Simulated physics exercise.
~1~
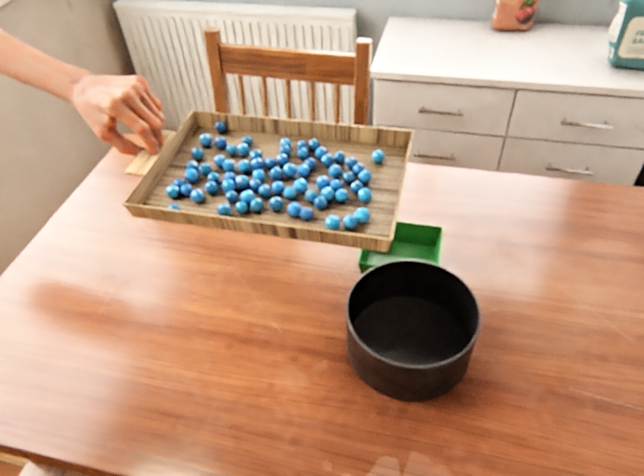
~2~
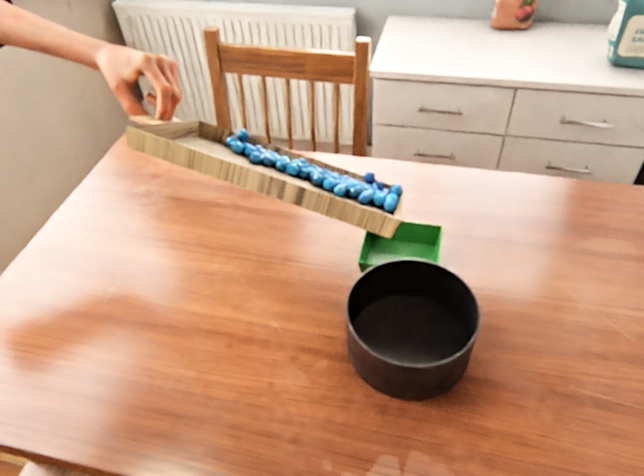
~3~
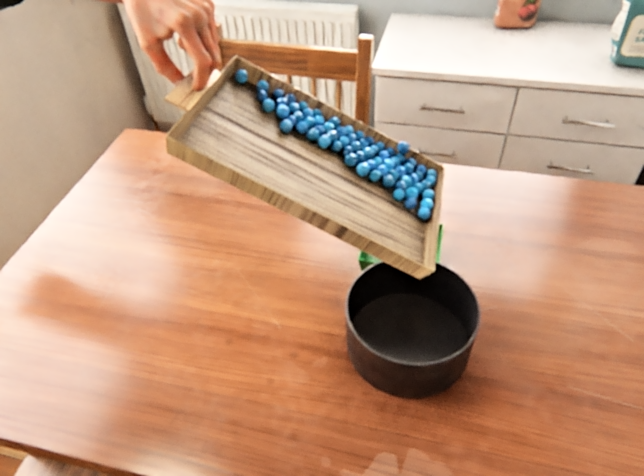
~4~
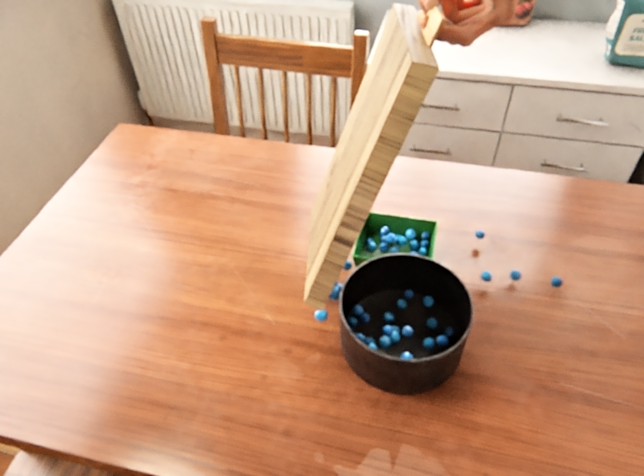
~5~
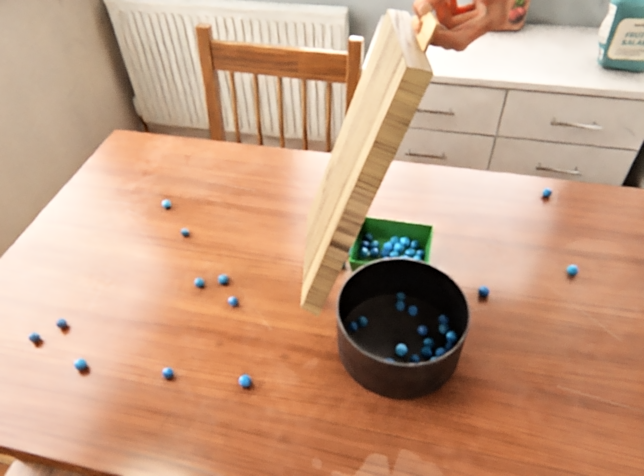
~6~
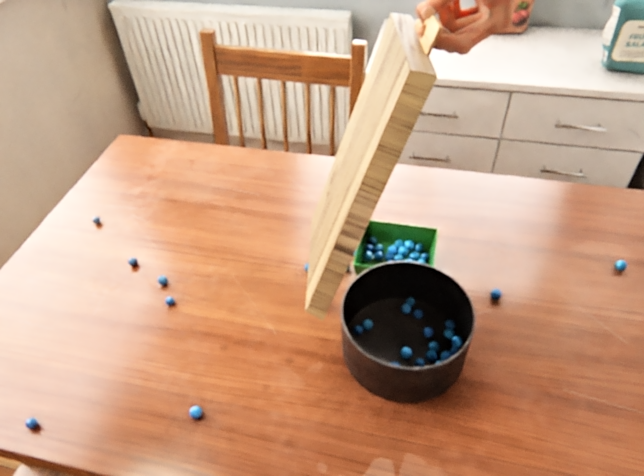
On a wooden table, a hand tilts a tray of small blue balls, levels it somewhat, then tips it steeply to the right, spilling them into a black pot and a green tin, while others scatter and roll across the tabletop, leaving the tray empty.
